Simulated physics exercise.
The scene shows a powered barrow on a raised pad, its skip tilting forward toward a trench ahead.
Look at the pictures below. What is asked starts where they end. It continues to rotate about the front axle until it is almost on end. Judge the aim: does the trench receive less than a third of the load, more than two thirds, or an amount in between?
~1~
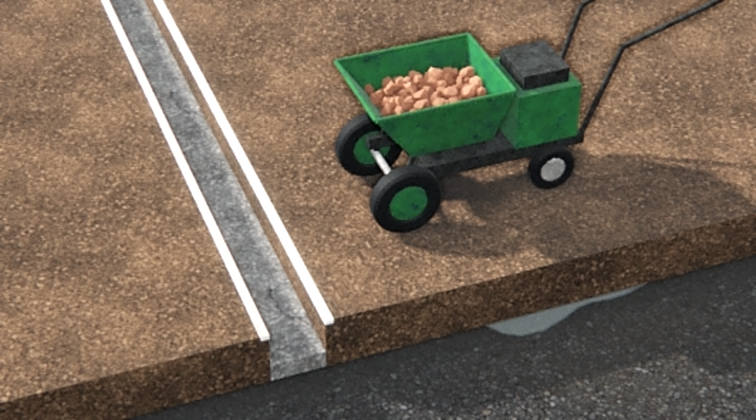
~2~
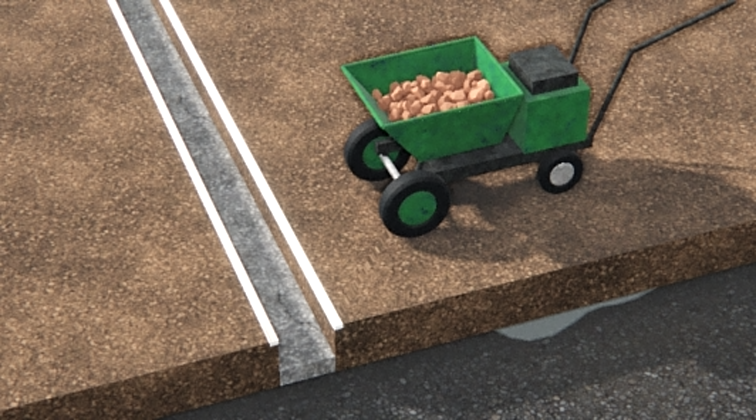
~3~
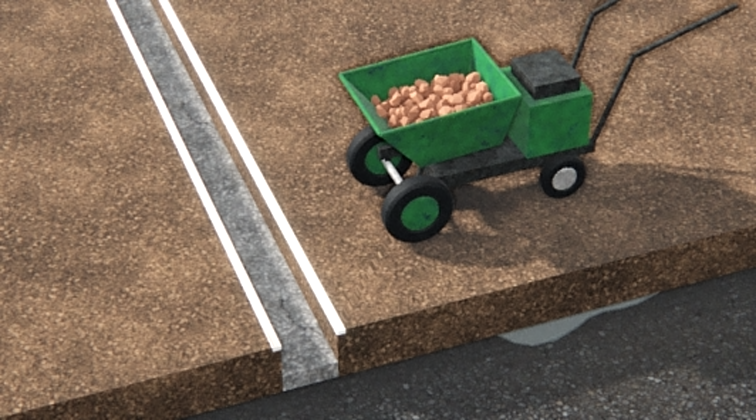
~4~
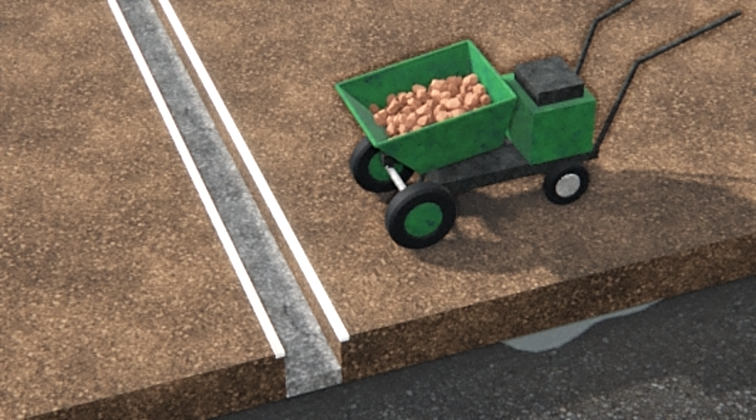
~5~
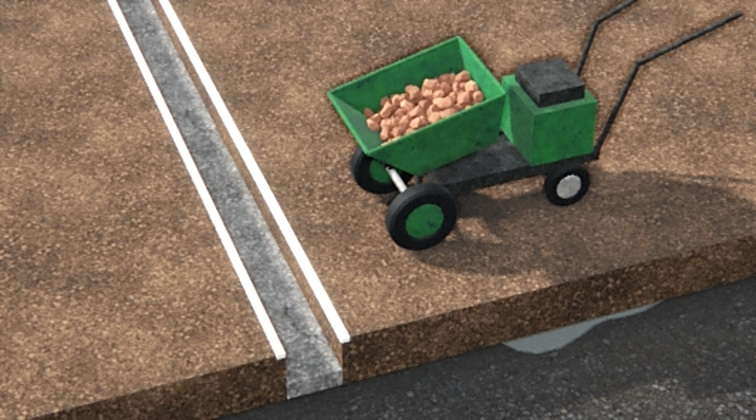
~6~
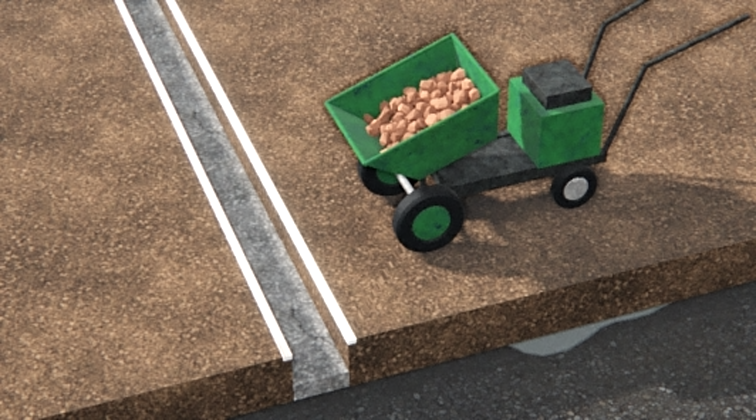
It receives more than two thirds.
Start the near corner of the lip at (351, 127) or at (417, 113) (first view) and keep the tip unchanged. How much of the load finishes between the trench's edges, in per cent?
Close to 90 in a hundred, and close to 40 in a hundred.
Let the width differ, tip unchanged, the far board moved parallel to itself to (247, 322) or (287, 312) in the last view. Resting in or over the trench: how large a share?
The first try comes out at 100 percent and the second at 90 percent.
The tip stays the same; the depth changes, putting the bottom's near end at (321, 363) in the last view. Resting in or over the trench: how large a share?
Something like 80 %.
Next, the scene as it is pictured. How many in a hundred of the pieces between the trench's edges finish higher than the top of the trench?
5 per cent or so.
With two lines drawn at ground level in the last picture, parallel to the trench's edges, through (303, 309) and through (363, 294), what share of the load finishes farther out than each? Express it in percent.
First some 50, then 100 per cent.
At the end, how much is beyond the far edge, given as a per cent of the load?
Around 0 %.
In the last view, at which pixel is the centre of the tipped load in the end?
Centre at rest: Close to (275, 269).
Just after the last frame, skip tipped steeply; every one in the skip.
A moment on, skip tipped right over; the larger part in the skip; just a few short of the trench; about a tenth in or heaped over the trench; just a few falling.
Further on, skip tipped right over; about a tenth in the skip; just a few short of the trench; the larger part in or heaped over the trench.
When it is over, skip tipped right over; just a few short of the trench; almost all in or heaped over the trench; not one beyond it.
